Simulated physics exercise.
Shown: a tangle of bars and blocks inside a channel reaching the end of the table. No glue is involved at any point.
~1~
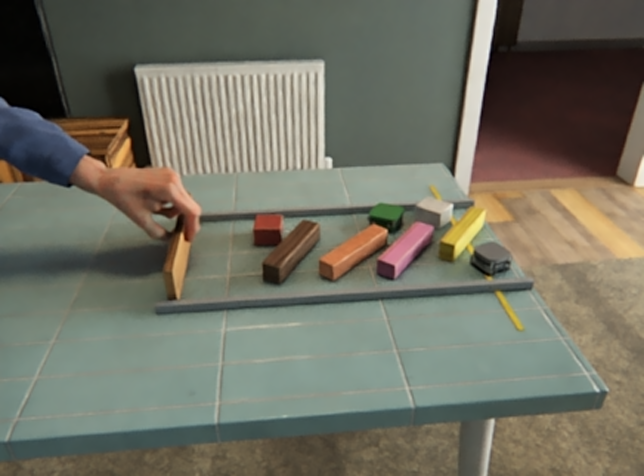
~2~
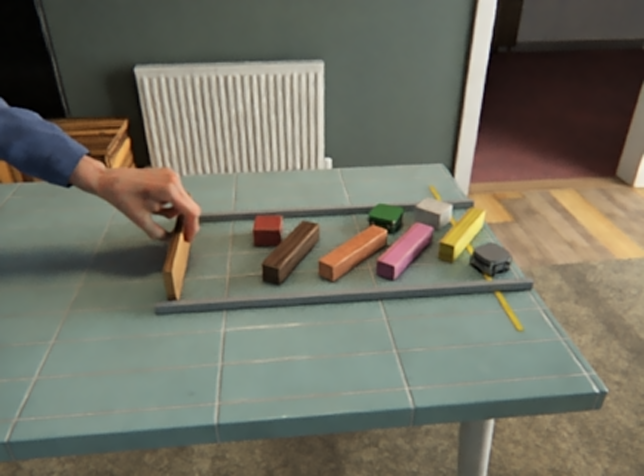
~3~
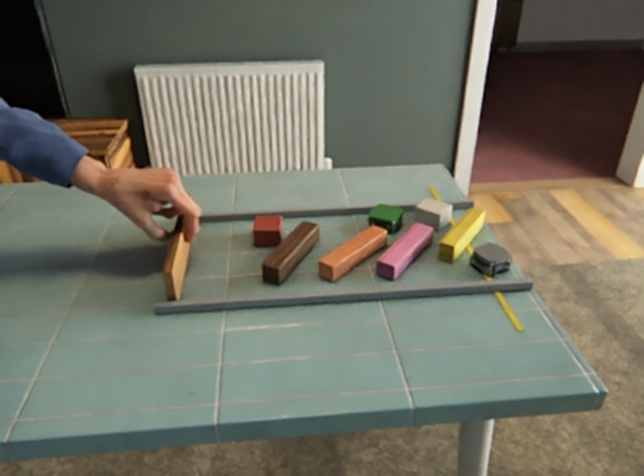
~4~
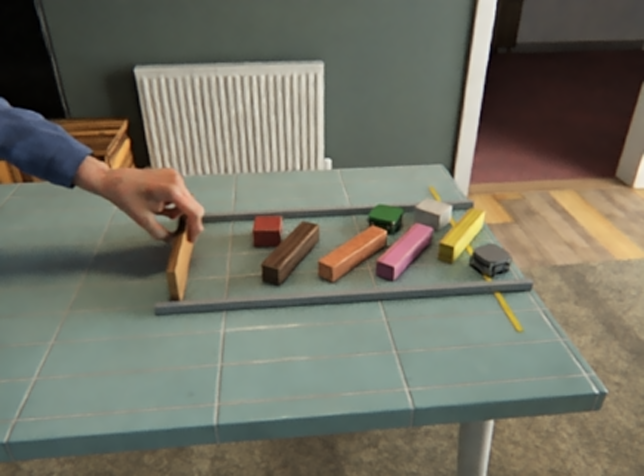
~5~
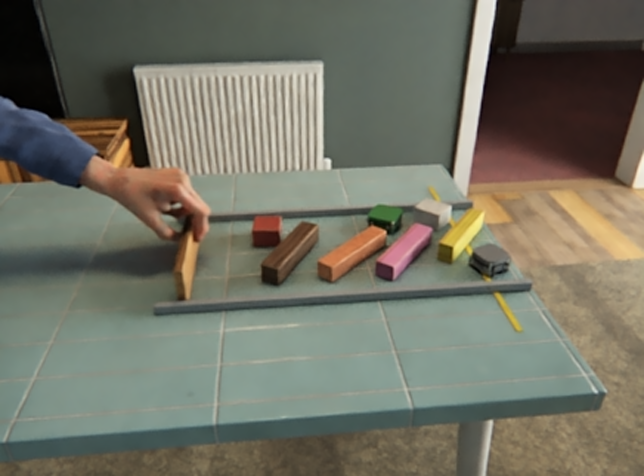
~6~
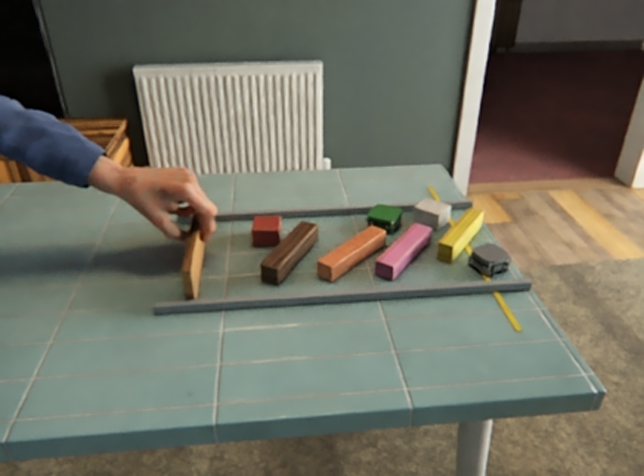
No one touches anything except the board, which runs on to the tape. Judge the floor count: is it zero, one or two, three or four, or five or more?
The floor count is five or more.
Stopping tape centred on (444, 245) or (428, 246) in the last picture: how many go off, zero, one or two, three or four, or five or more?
One after the other: 3 or 4, then one to two.
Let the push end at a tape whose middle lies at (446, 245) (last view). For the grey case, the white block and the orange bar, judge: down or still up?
The grey case falls, the white block comes down, the orange bar is kept.
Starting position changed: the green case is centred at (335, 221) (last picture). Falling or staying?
The green case drops off.
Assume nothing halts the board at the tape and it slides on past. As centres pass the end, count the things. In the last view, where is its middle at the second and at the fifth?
The first puts it near (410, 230), the next near (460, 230).
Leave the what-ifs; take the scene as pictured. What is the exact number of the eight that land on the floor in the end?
Taken together, the number is 6.
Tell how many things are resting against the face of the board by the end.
That comes to 2.
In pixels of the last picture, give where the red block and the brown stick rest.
For the red block it's (468, 220), and for the brown stick it's (496, 240).
Soon after, none off yet; grey case at rest near (489, 261); yellow stick at rest near (461, 234); white block at rest near (432, 214).
After that, none off yet; grey case displaced a little near (500, 262); yellow stick displaced a little near (474, 236); white block displaced a little near (444, 212).
In the end, the number that fall off is five or more; gone, orange bar, green case, pink stick, white block, yellow stick and grey case.
